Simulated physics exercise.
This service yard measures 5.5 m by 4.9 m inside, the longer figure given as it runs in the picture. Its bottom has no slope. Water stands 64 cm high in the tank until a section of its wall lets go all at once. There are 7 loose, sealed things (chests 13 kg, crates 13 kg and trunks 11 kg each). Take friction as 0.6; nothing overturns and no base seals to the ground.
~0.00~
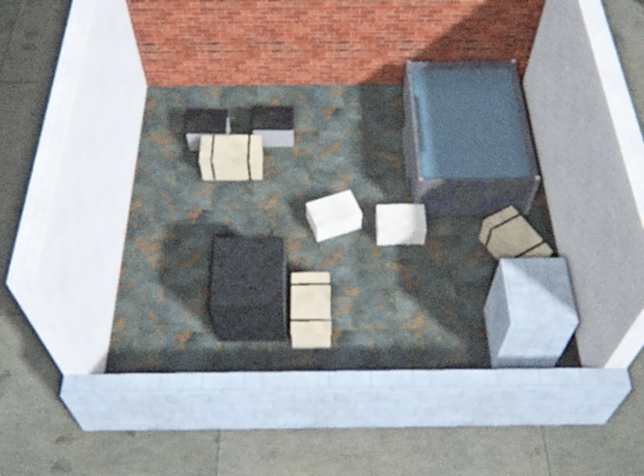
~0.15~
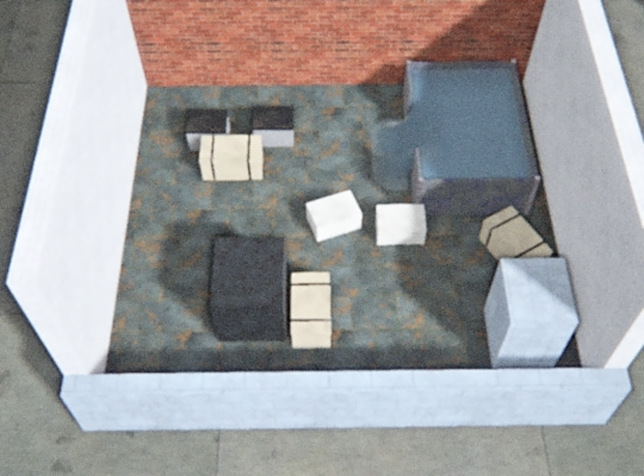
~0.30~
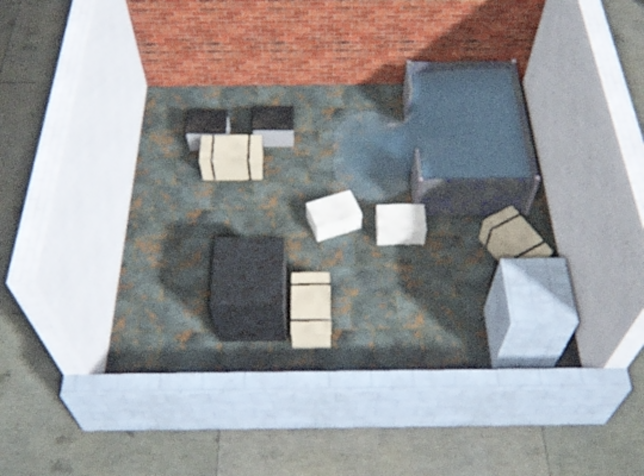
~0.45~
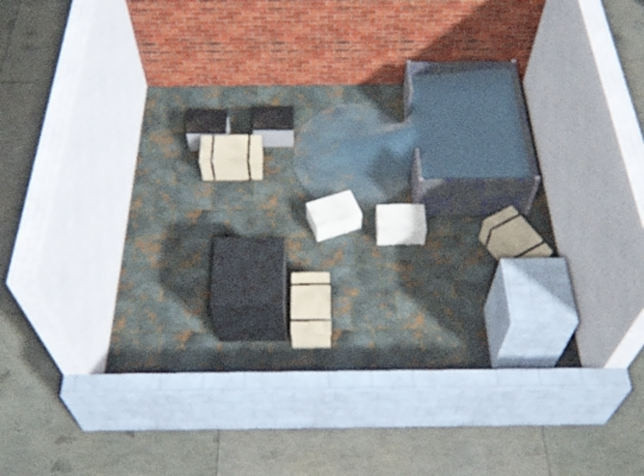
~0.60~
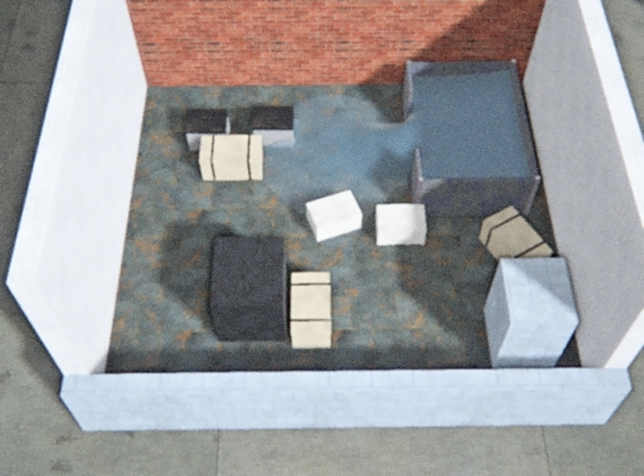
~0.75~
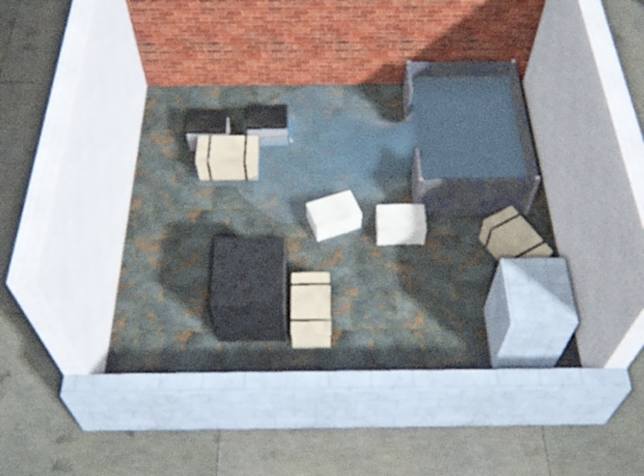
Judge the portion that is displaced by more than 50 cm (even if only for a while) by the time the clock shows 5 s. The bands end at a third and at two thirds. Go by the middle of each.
That comes to from one to two thirds.
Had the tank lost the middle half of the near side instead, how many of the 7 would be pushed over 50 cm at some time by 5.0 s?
In that case 2 of them.
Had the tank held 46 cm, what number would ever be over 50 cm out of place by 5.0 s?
In that case 3 of them.
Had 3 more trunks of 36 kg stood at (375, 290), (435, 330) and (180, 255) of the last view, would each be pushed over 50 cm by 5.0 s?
In that order: Under, less, past it.
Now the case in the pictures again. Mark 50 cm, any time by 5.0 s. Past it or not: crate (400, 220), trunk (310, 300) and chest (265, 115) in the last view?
In turn: Short of it, short of it, over.
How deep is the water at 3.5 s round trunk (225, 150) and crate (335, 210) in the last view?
Roughly 11 and 2 cm.
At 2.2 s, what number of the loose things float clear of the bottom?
At that moment 2.
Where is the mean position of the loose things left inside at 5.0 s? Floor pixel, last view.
At about (309, 257).
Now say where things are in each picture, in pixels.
In the first picture, a chest at (273, 117), on the bottom; a trunk at (231, 148) rests on the ground; 2.9 m2 under water; 0 of 7 have shifted.
In the second picture, a chest at (273, 117) rests on the ground; a trunk at (231, 148), on the bottom; 3.5 m2 under water; 0 of 7 have shifted.
In the third picture, a chest at (273, 117), on the bottom; a trunk at (231, 148), on the bottom; water covers 4.2 m2; 0 of 7 have shifted.
In the fourth picture, a chest at (273, 117) rests on the ground; a trunk at (231, 148) rests on the ground; water covers 5.2 m2; 0 of 7 have shifted.
In the fifth picture, a chest at (273, 117), on the bottom; a trunk at (231, 148), on the bottom; 6.2 m2 under water; 0 of 7 have shifted.
In the sixth picture, a chest at (267, 116) rests on the ground, 9 cm from its start; a trunk at (227, 149) rests on the ground, 5 cm from its start; 7.2 m2 under water; 1 of 7 have shifted.
After 1.1 s 2 of 7 are over 50 cm from their spots; 0 afloat.
After 2.2 s 4 of 7 are over 50 cm from their spots; 2 afloat.
After 3.5 s 3 of 7 are over 50 cm from their spots; 3 afloat.
After 5.0 s 4 of 7 are over 50 cm from their spots, and 4 have been at some point; 3 afloat.
